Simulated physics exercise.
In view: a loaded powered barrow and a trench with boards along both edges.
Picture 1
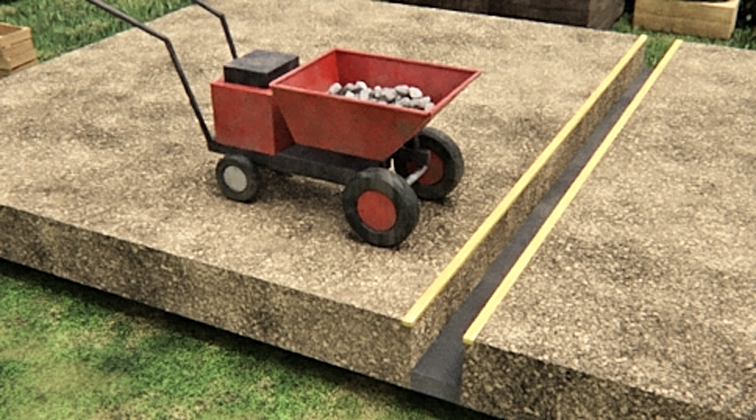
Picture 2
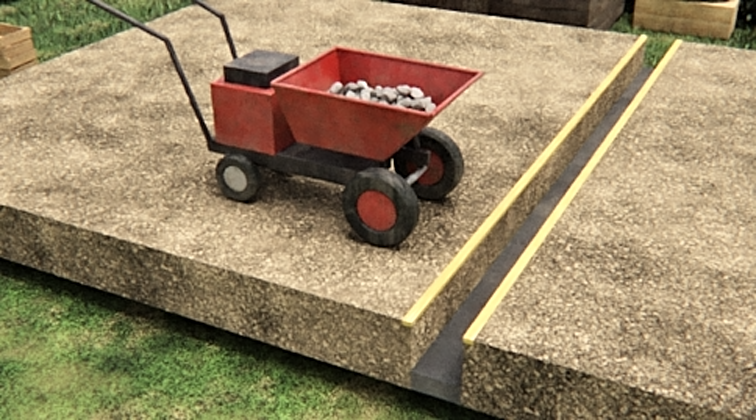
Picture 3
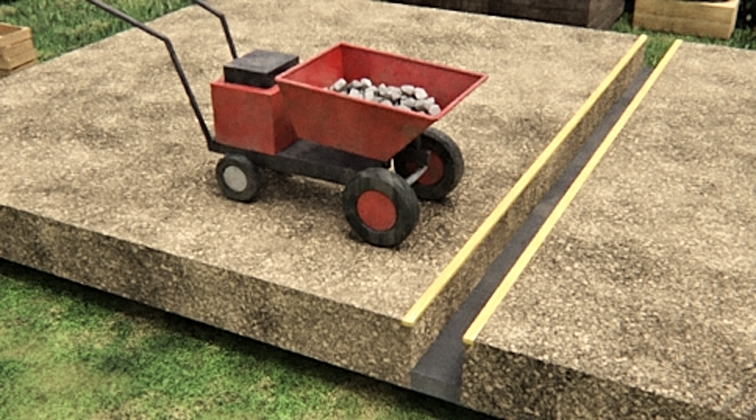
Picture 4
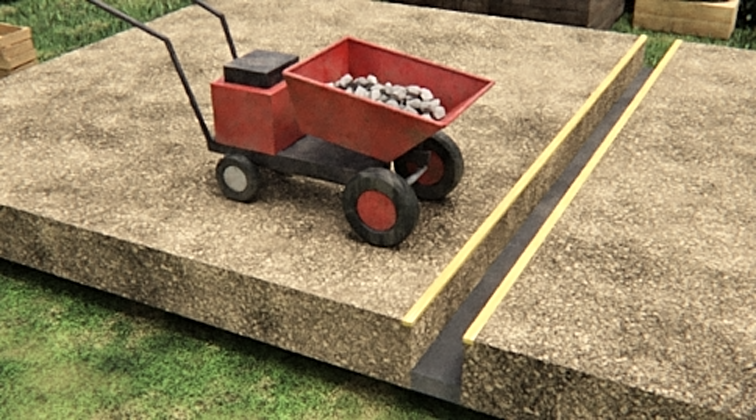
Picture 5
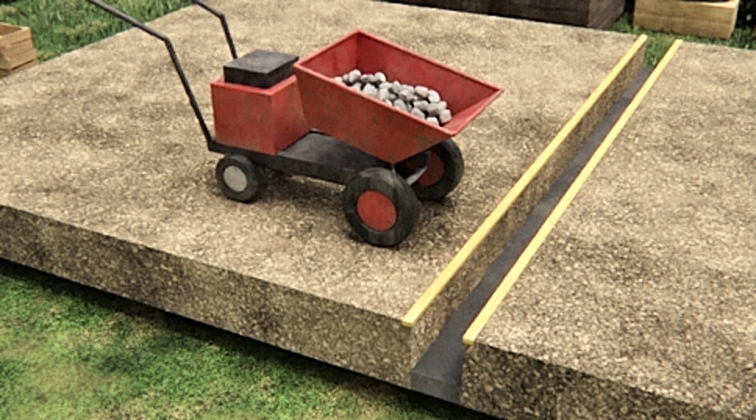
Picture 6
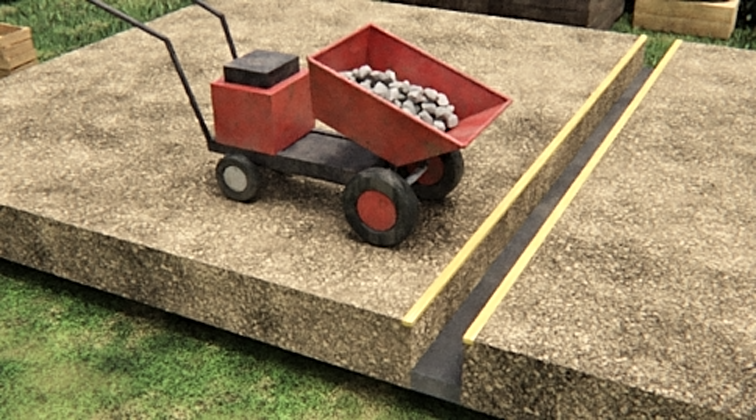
A red skip full of grey stones tilts slowly forward to the right on a small powered barrow, seen from above and to one side on a raised, gravelly slab edged by grass. The barrow has black handles at left and dark wheels, with yellow boards lining a narrow trench to its right. The skip starts level, then its back rises and its lip lowers until clearly tipped, while the stones stay inside and the wheels and camera remain still.
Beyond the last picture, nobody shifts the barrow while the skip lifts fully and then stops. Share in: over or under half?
Below half.
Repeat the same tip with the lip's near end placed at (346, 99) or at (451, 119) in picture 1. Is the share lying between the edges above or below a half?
Spot 1 gives the minor portion, spot 2 gives the minor portion.
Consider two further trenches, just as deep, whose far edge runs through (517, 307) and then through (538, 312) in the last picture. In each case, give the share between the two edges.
90 %, 100 %.
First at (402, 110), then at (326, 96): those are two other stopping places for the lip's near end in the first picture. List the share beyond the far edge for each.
The first gives close to 0 per cent and the second 0 per cent.
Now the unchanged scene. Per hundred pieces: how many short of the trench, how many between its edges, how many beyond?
Approximate split: Short 0 percent, between 30 percent, beyond 50 percent.
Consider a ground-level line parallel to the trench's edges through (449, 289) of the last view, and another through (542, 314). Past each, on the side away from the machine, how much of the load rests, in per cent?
I'd put it near 80 in a hundred, then near 10 in a hundred.
Soon after the last picture, skip tipped steeply; all in the skip.
A little later, skip tipped steeply; most in the skip; a stray few in or heaped over the trench; a small part beyond it.
Later still, skip tipped right over; about a quarter in the skip; about a quarter in or heaped over the trench; about half beyond it.
At rest, skip tipped right over; about a quarter in the skip; about a quarter in or heaped over the trench; about half beyond it.
